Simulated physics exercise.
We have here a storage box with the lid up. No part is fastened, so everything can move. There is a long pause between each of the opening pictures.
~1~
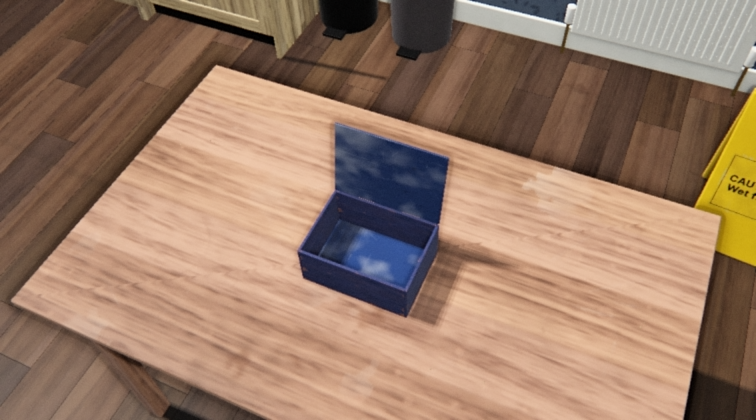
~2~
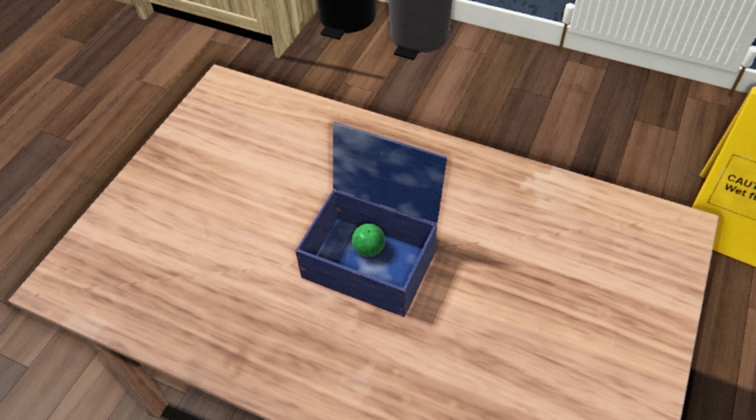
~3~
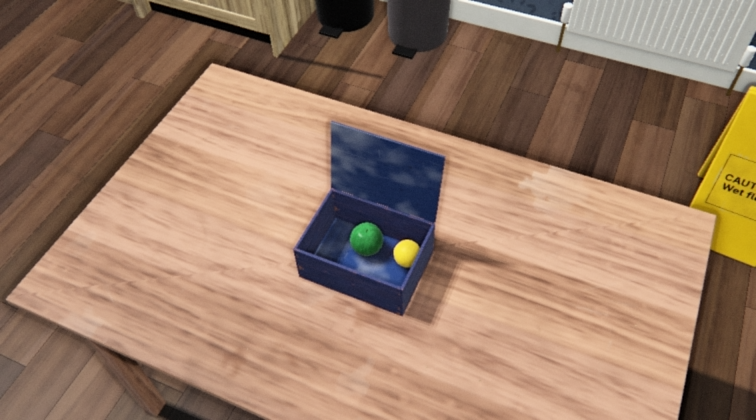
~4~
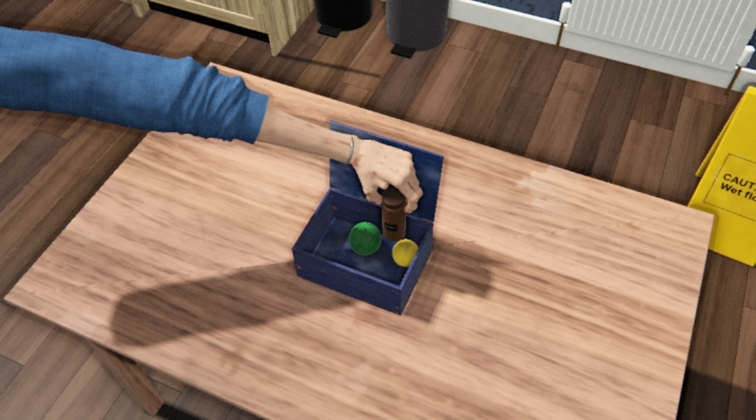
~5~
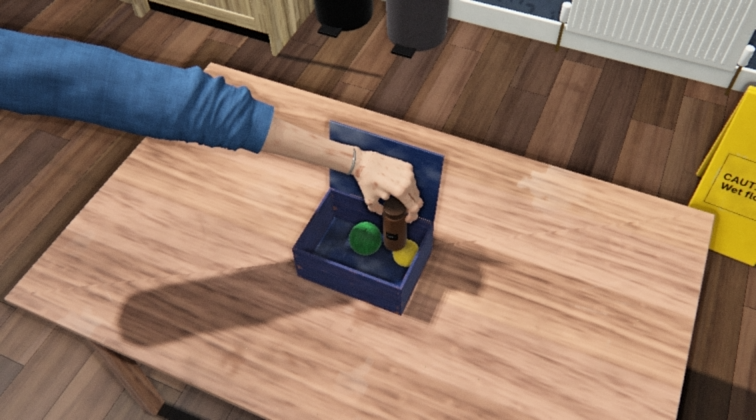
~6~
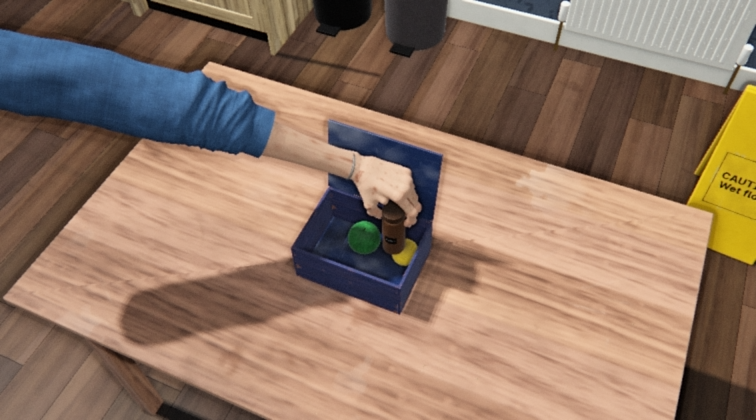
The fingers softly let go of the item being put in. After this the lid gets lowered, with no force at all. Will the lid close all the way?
Yes, the lid closes fully.
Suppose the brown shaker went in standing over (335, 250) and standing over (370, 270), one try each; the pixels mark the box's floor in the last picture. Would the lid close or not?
With the first placement the lid is kept from closing; with the second it is kept from closing.
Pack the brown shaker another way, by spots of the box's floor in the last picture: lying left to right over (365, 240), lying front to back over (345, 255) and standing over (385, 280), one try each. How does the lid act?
Try one: The lid comes all the way down; try two: It comes all the way down; try three: It remains open.
Then, 0.40 s past the last view, brown shaker on its side near (365, 262); yellow lemon displaced a little.
Then, 1.30 s past the last view, lid 81° above the rim; brown shaker on its side near (370, 274); green apple displaced a little.
Then, 1.70 s past the last view, lid 45° above the rim; brown shaker on its side near (370, 274); green apple displaced a little.
Then, 1.90 s past the last view, lid 16° above the rim; brown shaker on its side near (370, 274); green apple displaced about its own width.
Finally, lid shut; down or leaning hard in the box, brown shaker; moved from the start, green apple; yellow lemon still in place. Final places as the last picture's camera would see them, brown shaker near (370, 274).
